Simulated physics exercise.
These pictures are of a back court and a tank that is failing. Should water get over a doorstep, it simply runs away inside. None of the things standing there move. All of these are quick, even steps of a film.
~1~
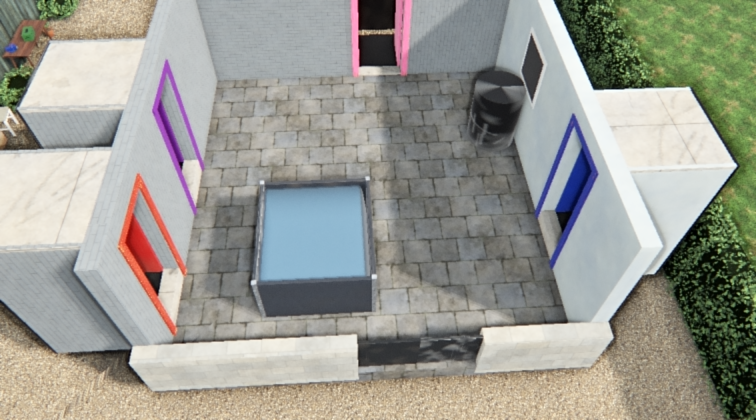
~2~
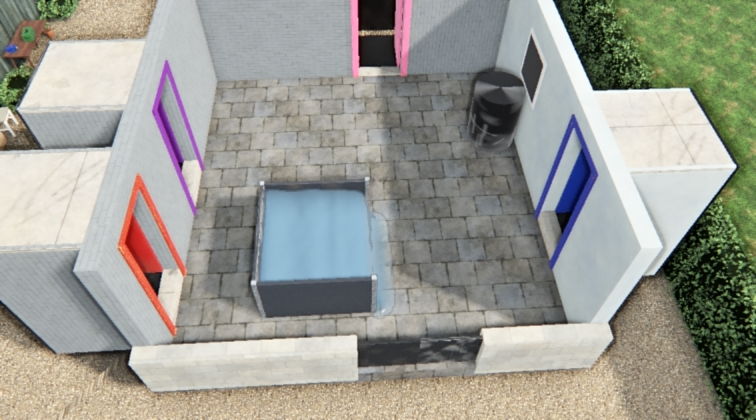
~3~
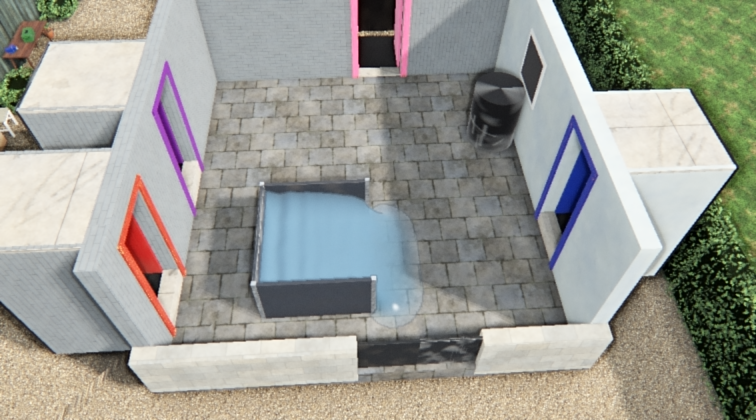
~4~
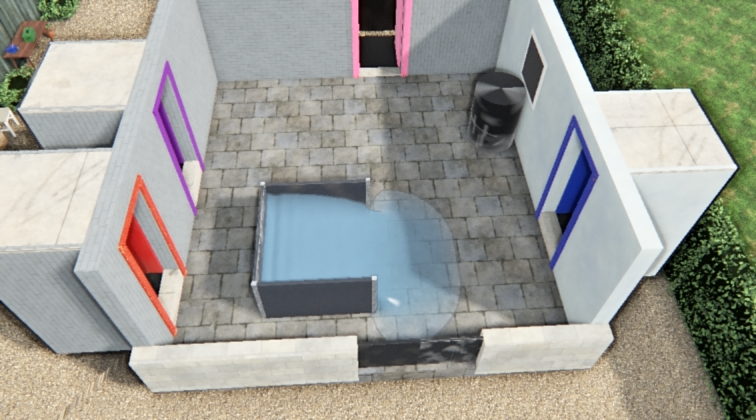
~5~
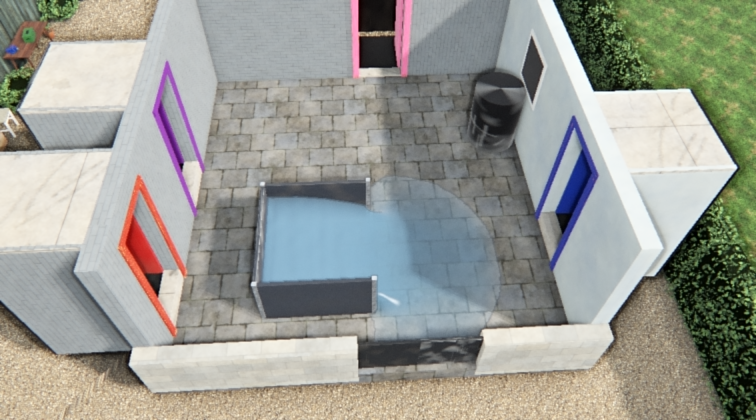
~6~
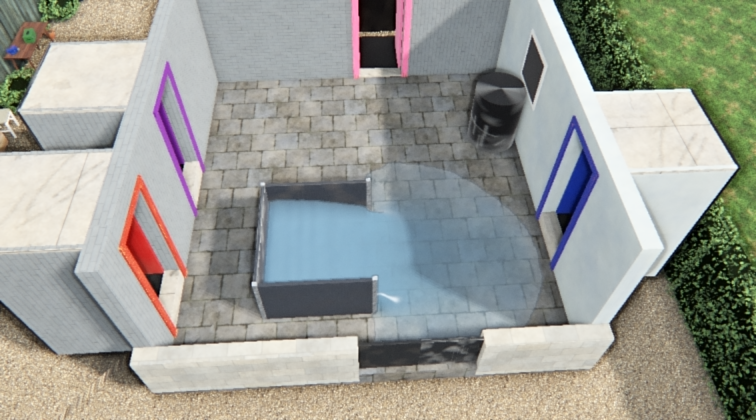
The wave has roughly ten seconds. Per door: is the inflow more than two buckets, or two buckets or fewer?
Blue door: More than two buckets; red door: No more than two buckets; purple door: No more than two buckets; pink door: More than two buckets.
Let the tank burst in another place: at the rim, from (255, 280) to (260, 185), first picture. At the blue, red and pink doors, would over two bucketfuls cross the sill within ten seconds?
Going door by door: The blue one stays safe, the red one gets too much, and the pink one gets too much.
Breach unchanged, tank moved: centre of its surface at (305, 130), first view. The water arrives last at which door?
The one you want is the door marked purple.
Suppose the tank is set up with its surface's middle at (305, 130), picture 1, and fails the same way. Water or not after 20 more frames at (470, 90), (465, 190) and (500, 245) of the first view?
In that order: Reached by the flood, reached by the flood, reached by the flood.
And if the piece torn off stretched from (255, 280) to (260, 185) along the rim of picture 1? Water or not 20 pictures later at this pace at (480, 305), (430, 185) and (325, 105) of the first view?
In turn: Awash, free of water, flooded.
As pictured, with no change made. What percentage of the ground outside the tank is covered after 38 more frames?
By my count, 90 percent.
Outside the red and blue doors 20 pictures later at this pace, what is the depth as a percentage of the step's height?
Depth ratios, approx.: 0 and 80 percent.
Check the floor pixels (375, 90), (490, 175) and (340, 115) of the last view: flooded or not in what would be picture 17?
As listed, the points end up high and dry, soaked and high and dry.
A moment on, water covers 35 % of the floor; the blue door over two buckets in, the red door not reached, the purple door not reached, the pink door not reached.
Next, water covers 35 % of the floor; the blue door far over two buckets in, the red door not reached, the purple door not reached, the pink door not reached.
Then, water covers 50 % of the floor; the blue door far over two buckets in, the red door not reached, the purple door not reached, the pink door not reached.
Later, water covers 90 % of the floor; the blue door far over two buckets in, the red door wet at the sill, nothing in, the purple door wet at the sill, nothing in, the pink door over two buckets in.
In the end, water covers 95 % of the floor; the blue door far over two buckets in, the red door wet at the sill, nothing in, the purple door wet at the sill, nothing in, the pink door over two buckets in.
